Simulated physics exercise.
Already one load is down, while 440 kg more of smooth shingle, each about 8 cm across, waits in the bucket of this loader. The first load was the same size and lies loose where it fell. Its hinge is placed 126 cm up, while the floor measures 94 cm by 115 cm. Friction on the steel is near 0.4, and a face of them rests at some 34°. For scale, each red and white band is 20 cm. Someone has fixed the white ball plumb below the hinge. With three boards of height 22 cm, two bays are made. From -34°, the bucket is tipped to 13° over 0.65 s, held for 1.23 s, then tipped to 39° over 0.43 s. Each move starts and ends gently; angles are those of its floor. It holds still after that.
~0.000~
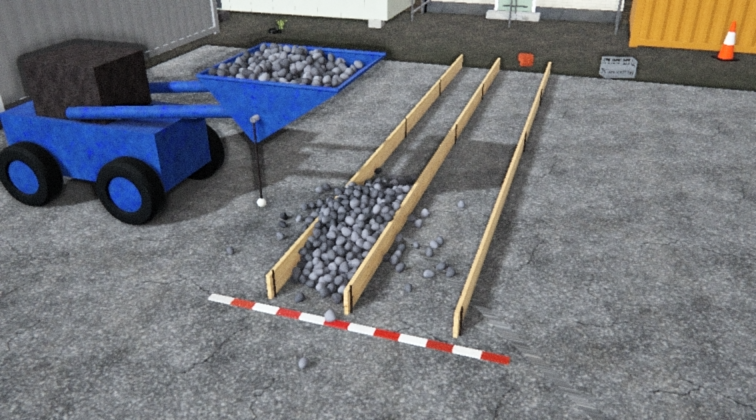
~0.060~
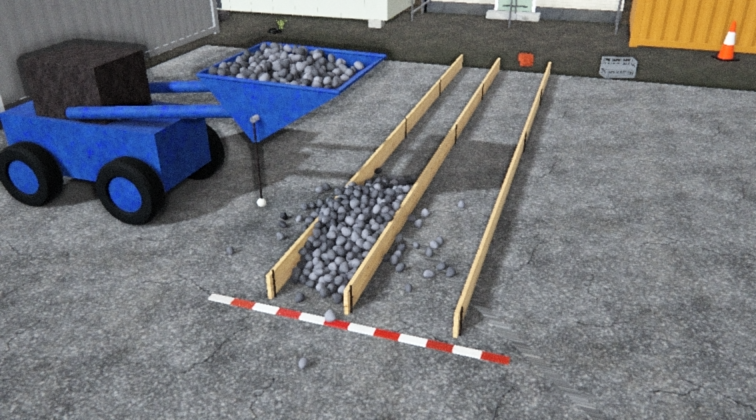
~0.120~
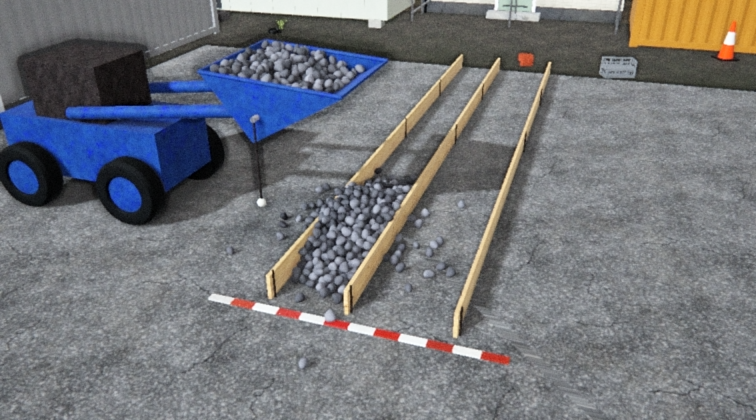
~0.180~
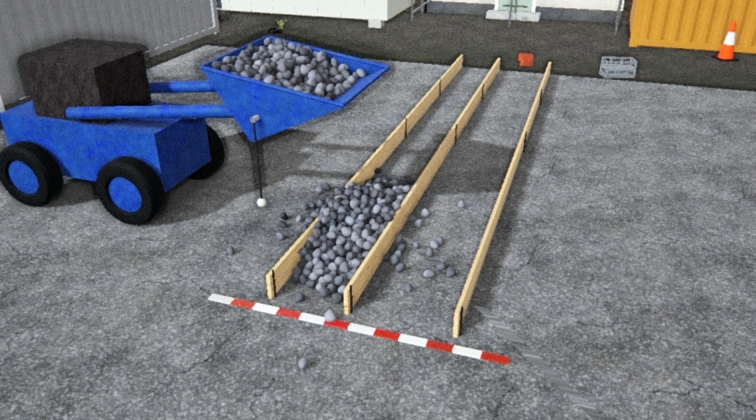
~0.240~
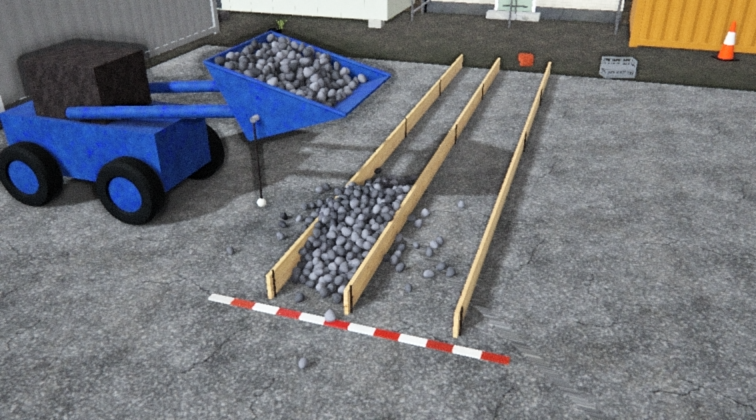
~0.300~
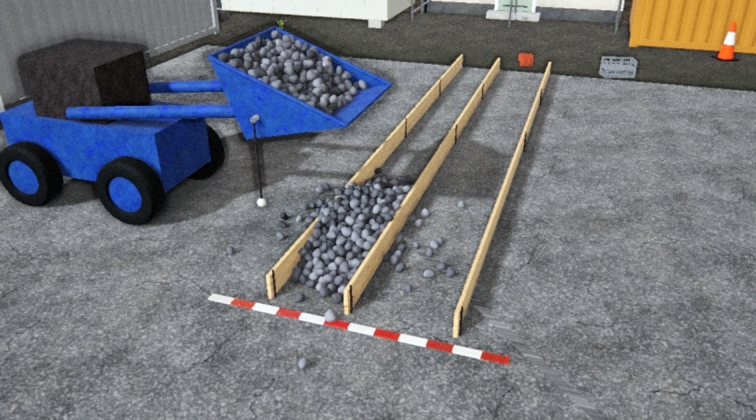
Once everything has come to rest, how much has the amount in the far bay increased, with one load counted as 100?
About 69 per cent.
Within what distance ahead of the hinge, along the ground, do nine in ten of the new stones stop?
Around 160 cm ahead of it.
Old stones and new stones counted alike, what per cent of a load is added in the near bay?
Around 30 in a hundred.
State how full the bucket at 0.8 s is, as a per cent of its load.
About 100 percent.
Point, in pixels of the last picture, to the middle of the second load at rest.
Centre: Approx. (413, 228).
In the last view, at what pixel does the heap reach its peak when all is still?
Around (366, 196).
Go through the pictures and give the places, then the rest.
In the first picture, lip at (339, 91), floor tilted -34°, highest stones at (286, 53). The earlier load is highest near (362, 199), 32 cm above ground level, 4 % short of the bays, 92 % in the near bay, 3 % in the far bay.
In the second picture, the bucket is at -33°, its lip at (340, 93); the top of the load is at (279, 53); the stones move at 0.2 m/s on average.
In the third picture, lip at (342, 98), floor tilted -30°, highest stones at (266, 52); the stones move at 0.3 m/s on average.
In the fourth picture, the bucket is at -25°, its lip at (344, 106); the top of the load is at (265, 49); the stones move at 0.4 m/s on average.
In the fifth picture, the bucket is at -19°, its lip at (346, 115); the top of the load is at (267, 46); the stones move at 0.4 m/s on average.
In the sixth picture, lip at (347, 126), floor tilted -13°, highest stones at (270, 42); the stones move at 0.5 m/s on average.
After 0.5 s the floor is at 6°; in per cent of one load, 100 in the bucket, 4 short of the bays, 92 in the near bay, 3 in the far bay; the foremost stones are at (438, 254).
After 0.8 s the floor is at 13°; in per cent of one load, 100 in the bucket, 4 short of the bays, 93 in the near bay, 3 in the far bay; the foremost stones are at (438, 254).
After 2.8 s the floor is at 39°; in per cent of one load, 0 in the bucket, 5 short of the bays, 133 in the near bay, 62 in the far bay; the foremost stones are at (478, 252).
After 5.4 s the floor is at 39°; in per cent of one load, 0 in the bucket, 5 short of the bays, 123 in the near bay, 72 in the far bay; the foremost stones are at (479, 249). Net gain in the far bay, 69.
